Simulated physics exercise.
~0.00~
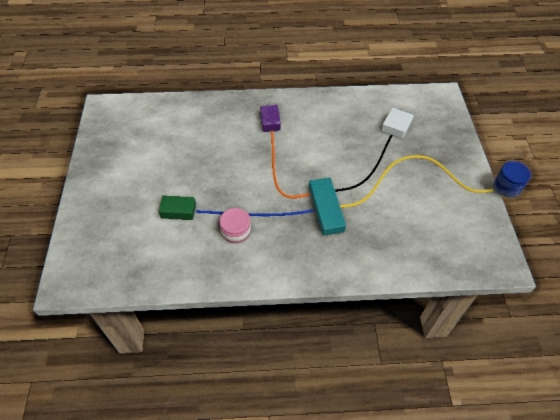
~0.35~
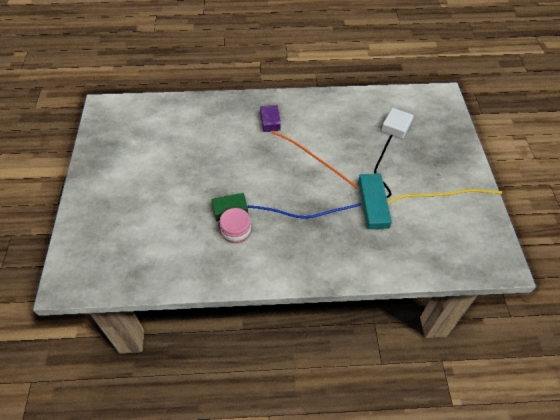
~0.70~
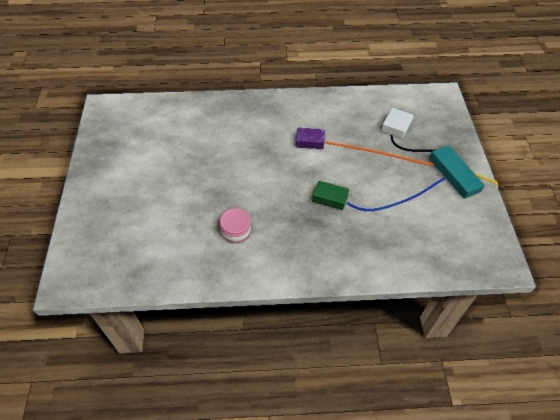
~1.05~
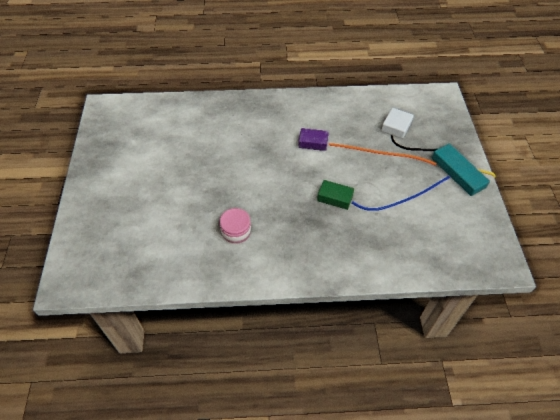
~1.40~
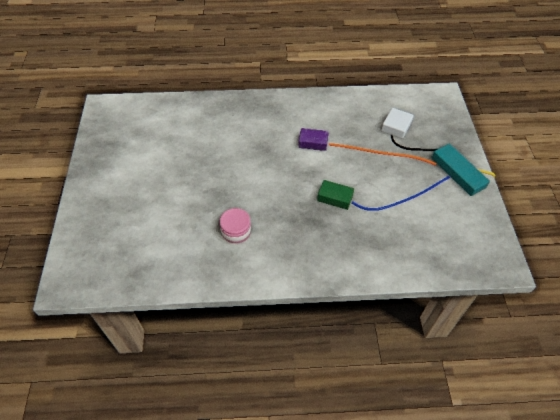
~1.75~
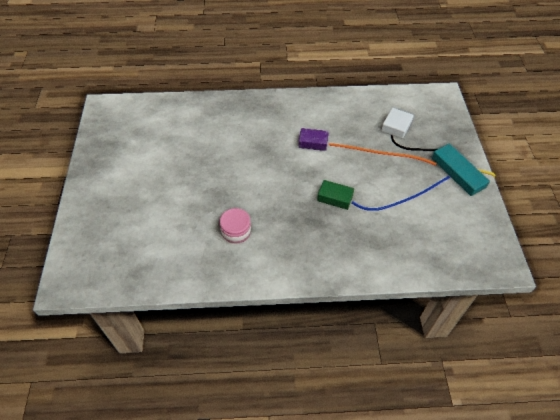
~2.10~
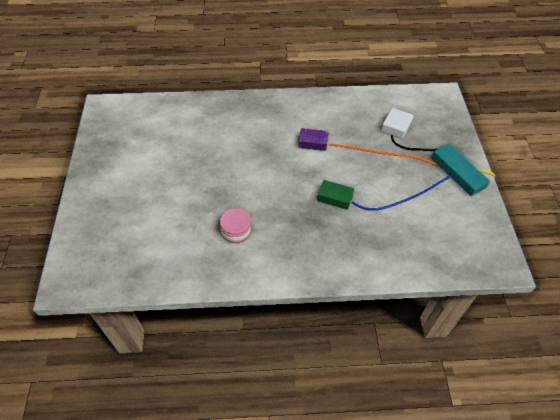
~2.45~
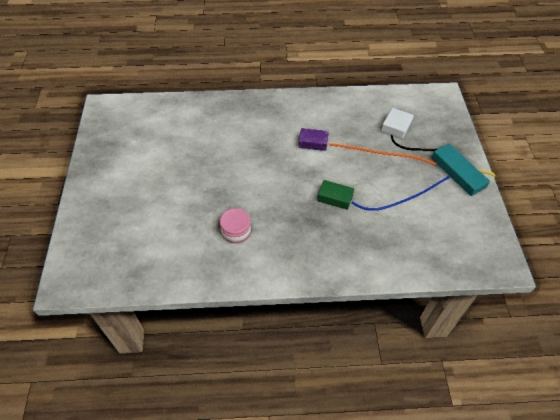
On a table, a falling blue speaker drags the teal strip, green drive and purple charger right.
